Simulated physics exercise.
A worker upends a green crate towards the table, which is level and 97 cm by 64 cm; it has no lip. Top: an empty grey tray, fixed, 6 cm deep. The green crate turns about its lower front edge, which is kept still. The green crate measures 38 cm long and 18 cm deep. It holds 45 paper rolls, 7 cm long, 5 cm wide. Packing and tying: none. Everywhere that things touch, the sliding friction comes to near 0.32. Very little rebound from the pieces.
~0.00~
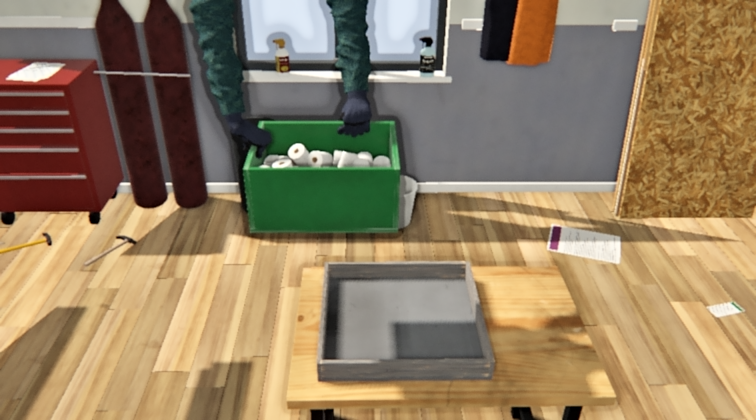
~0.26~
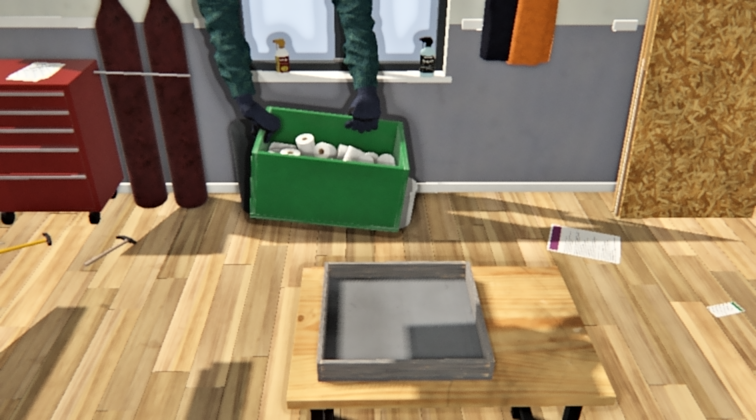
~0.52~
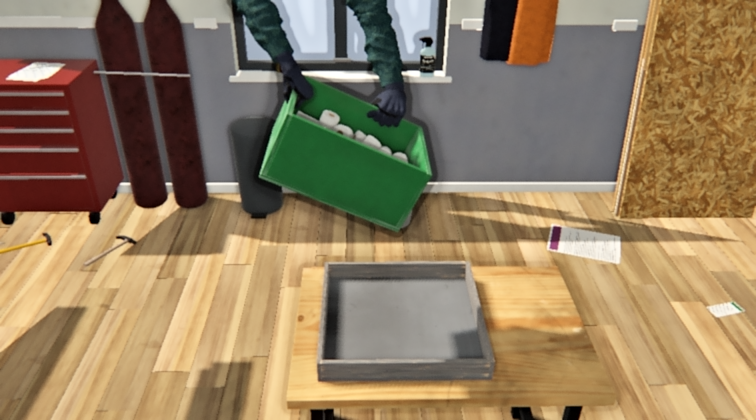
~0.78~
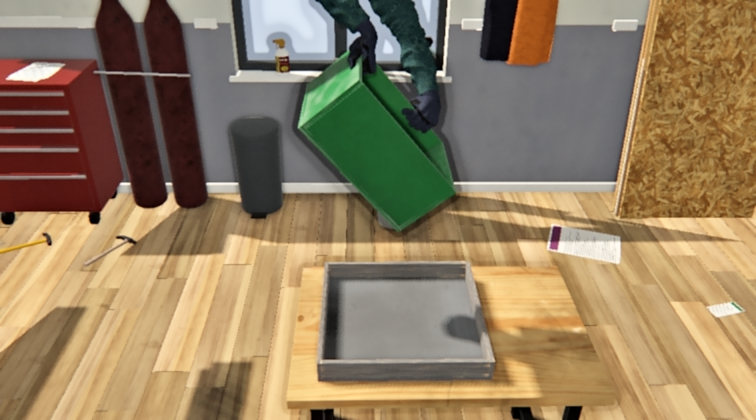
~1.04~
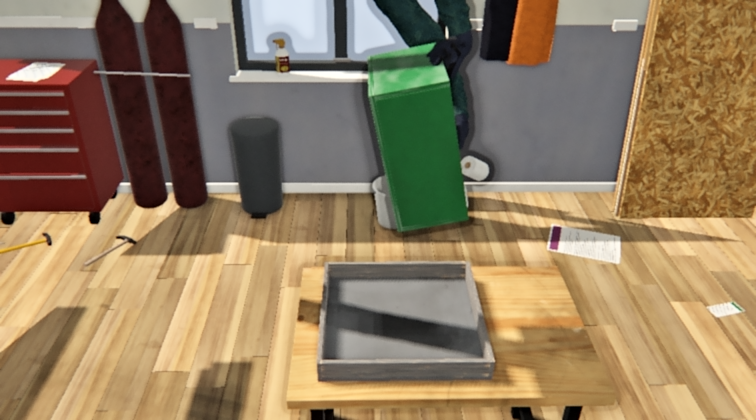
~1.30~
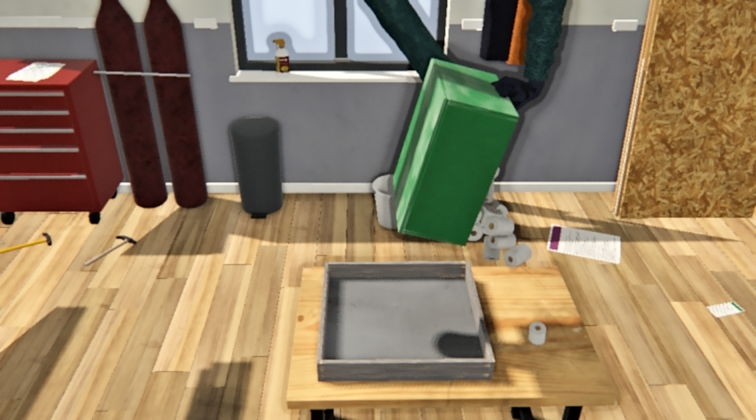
We see gloved hands grip a green crate of white paper rolls behind a table holding an empty grey tray, then tilt it rightward past upright until rolls drop out beside it onto the floor and one reaches the table.
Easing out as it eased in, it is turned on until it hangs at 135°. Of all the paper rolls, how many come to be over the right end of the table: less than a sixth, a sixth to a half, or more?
Most likely one sixth to one half of the load.
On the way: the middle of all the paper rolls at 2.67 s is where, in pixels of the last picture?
Somewhere around pixel (549, 323) in the last view.
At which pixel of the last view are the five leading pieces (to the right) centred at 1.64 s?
About (567, 312).
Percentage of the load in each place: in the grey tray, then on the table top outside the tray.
Around 10 % in the first place and around 40 % in the second.
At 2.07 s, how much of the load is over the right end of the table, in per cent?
Around 20 per cent at that point.
After 1.64 s, tilt 129°; 6 still in the green crate, 26 on the table top outside the tray and 13 in the air.
After 2.07 s, tilt 135°; 4 in the grey tray, 29 on the table top outside the tray, 9 over the right end of the table and 3 over the table's other edges.
After 2.67 s, tilt 135°; 4 in the grey tray, 20 on the table top outside the tray, 14 over the right end of the table and 7 over the table's other edges.
Outcome (at 3.44 s), 4 in the grey tray, 18 on the table top outside the tray, 16 over the right end of the table and 7 over the table's other edges. Asked share, 16 of 45, 36 per cent.
